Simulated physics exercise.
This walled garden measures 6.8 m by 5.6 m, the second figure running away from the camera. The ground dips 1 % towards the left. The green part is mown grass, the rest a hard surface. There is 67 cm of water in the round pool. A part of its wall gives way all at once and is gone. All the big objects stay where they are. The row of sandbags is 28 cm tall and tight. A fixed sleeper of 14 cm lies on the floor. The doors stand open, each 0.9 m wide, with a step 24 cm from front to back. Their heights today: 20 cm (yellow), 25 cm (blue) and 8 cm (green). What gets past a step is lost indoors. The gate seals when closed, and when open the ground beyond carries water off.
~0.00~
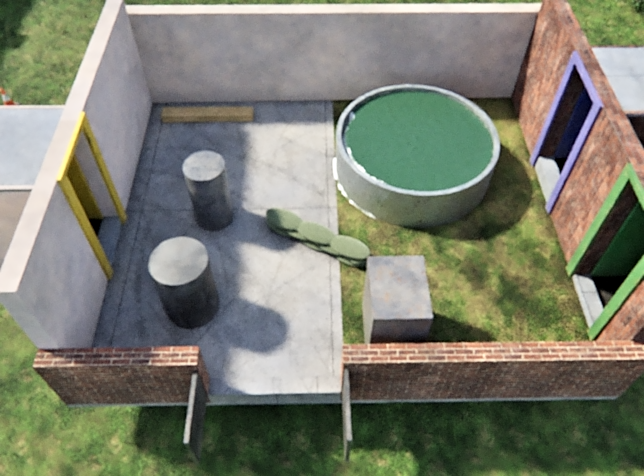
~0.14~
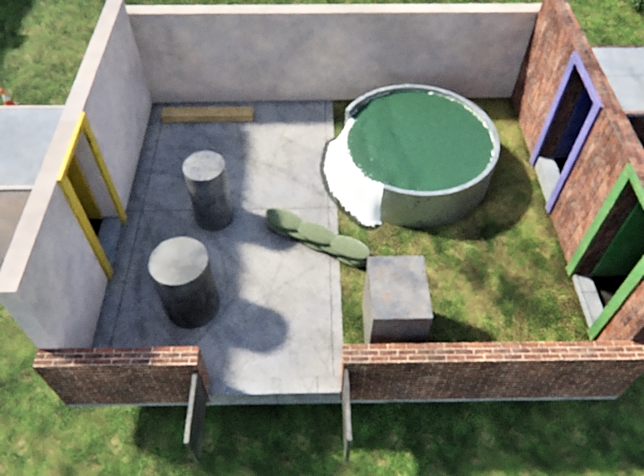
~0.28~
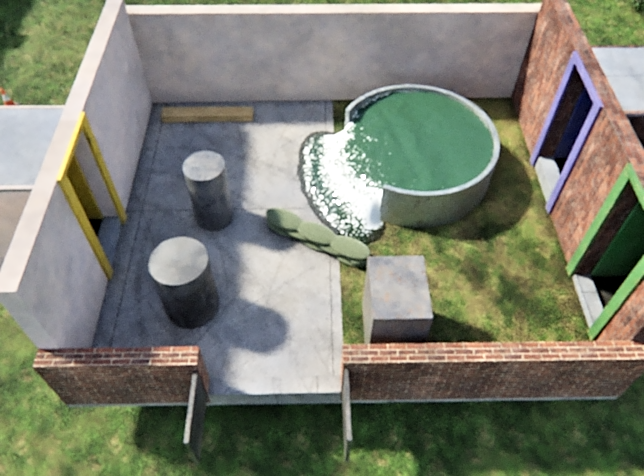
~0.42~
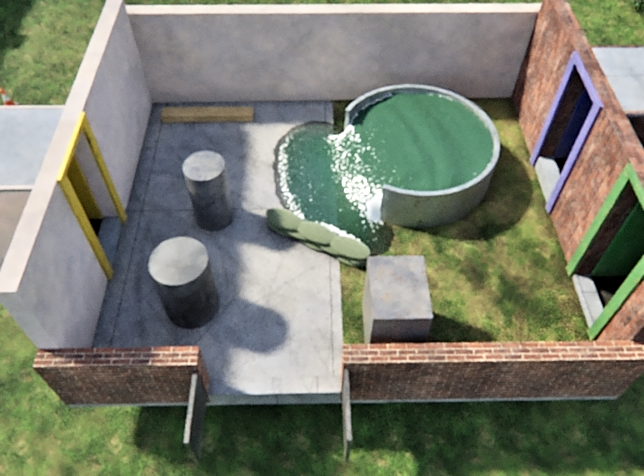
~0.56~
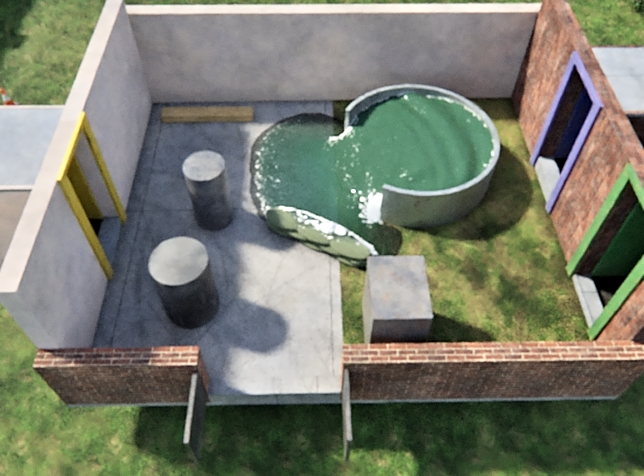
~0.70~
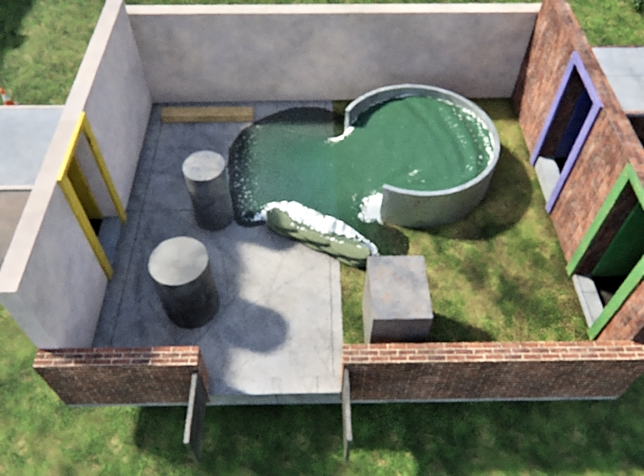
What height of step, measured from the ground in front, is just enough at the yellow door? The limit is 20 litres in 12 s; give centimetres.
It would have to be roughly 10 cm high.
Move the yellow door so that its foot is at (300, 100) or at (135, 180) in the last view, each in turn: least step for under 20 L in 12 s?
About 7.5 and 32 cm.
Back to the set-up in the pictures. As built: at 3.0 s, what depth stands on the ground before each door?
In cm: Yellow 11, blue 0, green 0.
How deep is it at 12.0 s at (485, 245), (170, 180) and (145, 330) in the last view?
About 8, 10 and 11 cm.
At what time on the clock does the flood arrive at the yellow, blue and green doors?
Arrival: Yellow 1.8 s, blue 6.0 s, green 4.5 s.
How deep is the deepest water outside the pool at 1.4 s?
Up to some 43 cm.
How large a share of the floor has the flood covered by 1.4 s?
Near 35 per cent is wet.
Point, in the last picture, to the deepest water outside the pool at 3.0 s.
Near (152, 109).
After 1.4 s water covers 35 % of the floor, deepest (43 cm) near (239, 209); it has not reached the yellow door.
After 3.0 s water covers 65 % of the floor, deepest (45 cm) near (152, 109); 11 cm at the yellow door, 0 litres in over its 20 cm step.
After 12.0 s water covers 95 % of the floor, deepest (13 cm) near (147, 128); 11 cm at the yellow door, 0 litres in over its 20 cm step.
At the yellow door as built, the water arrived by 1.8 s and peaked near 15 cm at 10.0 s.
Run again over the same 12 s with other heights there, 45 litres in over 8.5 cm, 12 litres over 11 cm. The limit of 20 litres is kept from about 10 cm up.
